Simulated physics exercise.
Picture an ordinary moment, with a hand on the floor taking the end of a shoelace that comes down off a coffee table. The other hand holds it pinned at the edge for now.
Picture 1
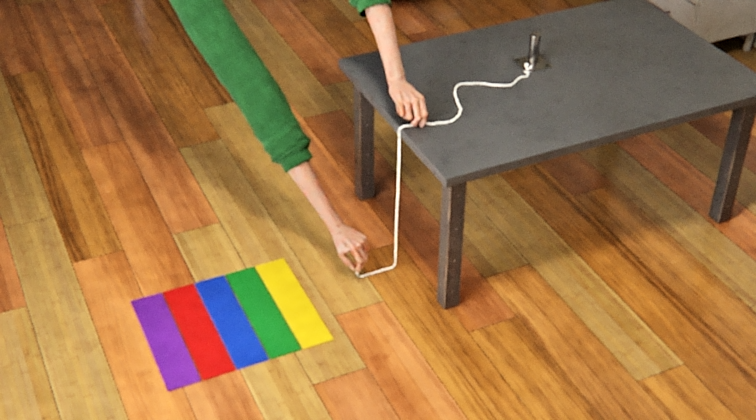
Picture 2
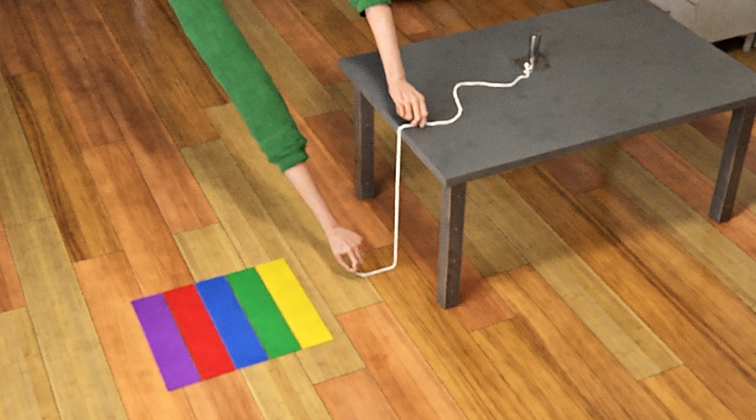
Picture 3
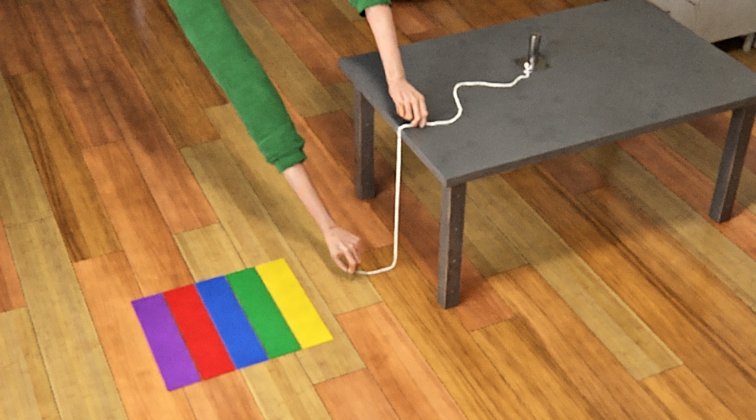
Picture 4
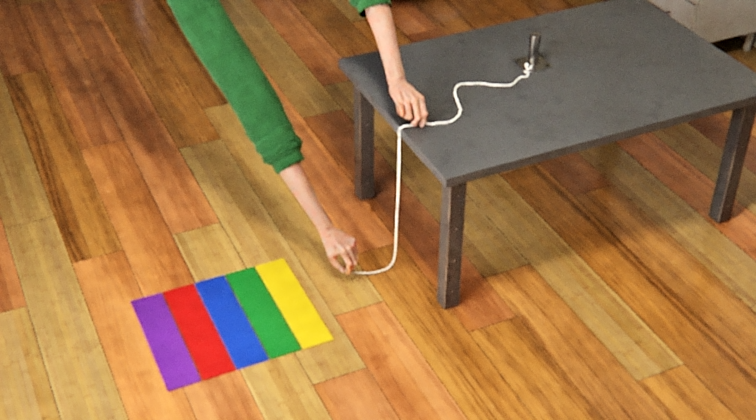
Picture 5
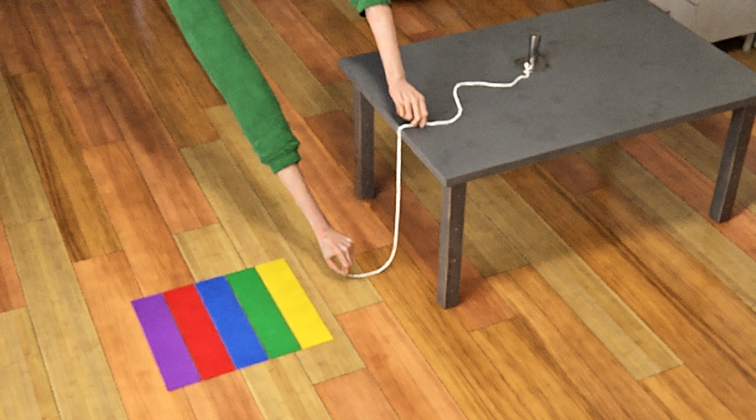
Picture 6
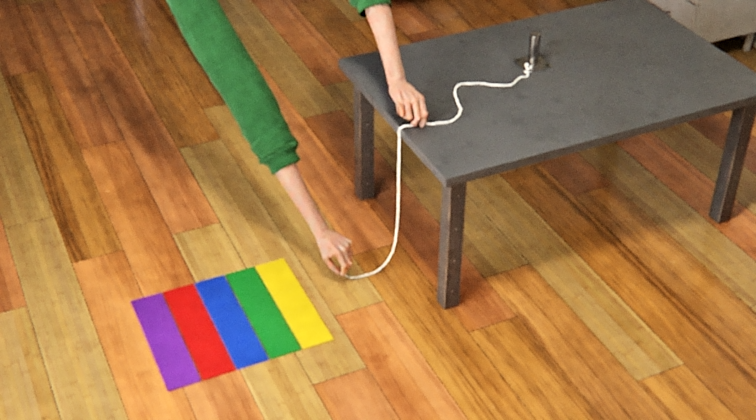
A hand in a green sleeve holds the end of a white cord low by a wooden floor, seen from above at an angle, with the camera still. The other hand presses the cord at the left edge of a dark grey table, where it winds to a small metal post, while purple, red, blue, green and yellow stripes lie at lower left. The lower hand shifts slightly left, and the hanging cord bends into a softer curve.
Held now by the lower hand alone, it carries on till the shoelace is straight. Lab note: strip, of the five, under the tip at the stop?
Red.
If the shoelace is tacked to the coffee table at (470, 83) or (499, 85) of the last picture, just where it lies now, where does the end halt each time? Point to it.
In order: Close to (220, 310) and close to (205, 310).
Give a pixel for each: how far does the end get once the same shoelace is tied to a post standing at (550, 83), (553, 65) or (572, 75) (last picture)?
In that order: (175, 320), (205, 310) and (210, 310).
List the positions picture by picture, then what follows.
The first picture shows end (356, 268); yellow (309, 328); green (278, 338); blue (245, 348); red (212, 358); purple (178, 369).
The second picture shows end (352, 270); shoelace through (522, 77) (461, 85) (456, 118) (399, 138) (397, 200) (396, 254).
The third picture shows end (349, 270).
The fourth picture shows end (346, 271); shoelace through (522, 77) (461, 85) (456, 118) (399, 138) (398, 200) (395, 254).
The fifth picture shows end (342, 272).
The sixth picture shows end (341, 273); shoelace through (522, 77) (461, 85) (456, 118) (399, 138) (398, 200) (391, 255).
Soon after, end near (239, 302); over blue.
After that, end near (206, 312); over red.
At the stop, end near (186, 318); over red. It gets as far as the red strip.
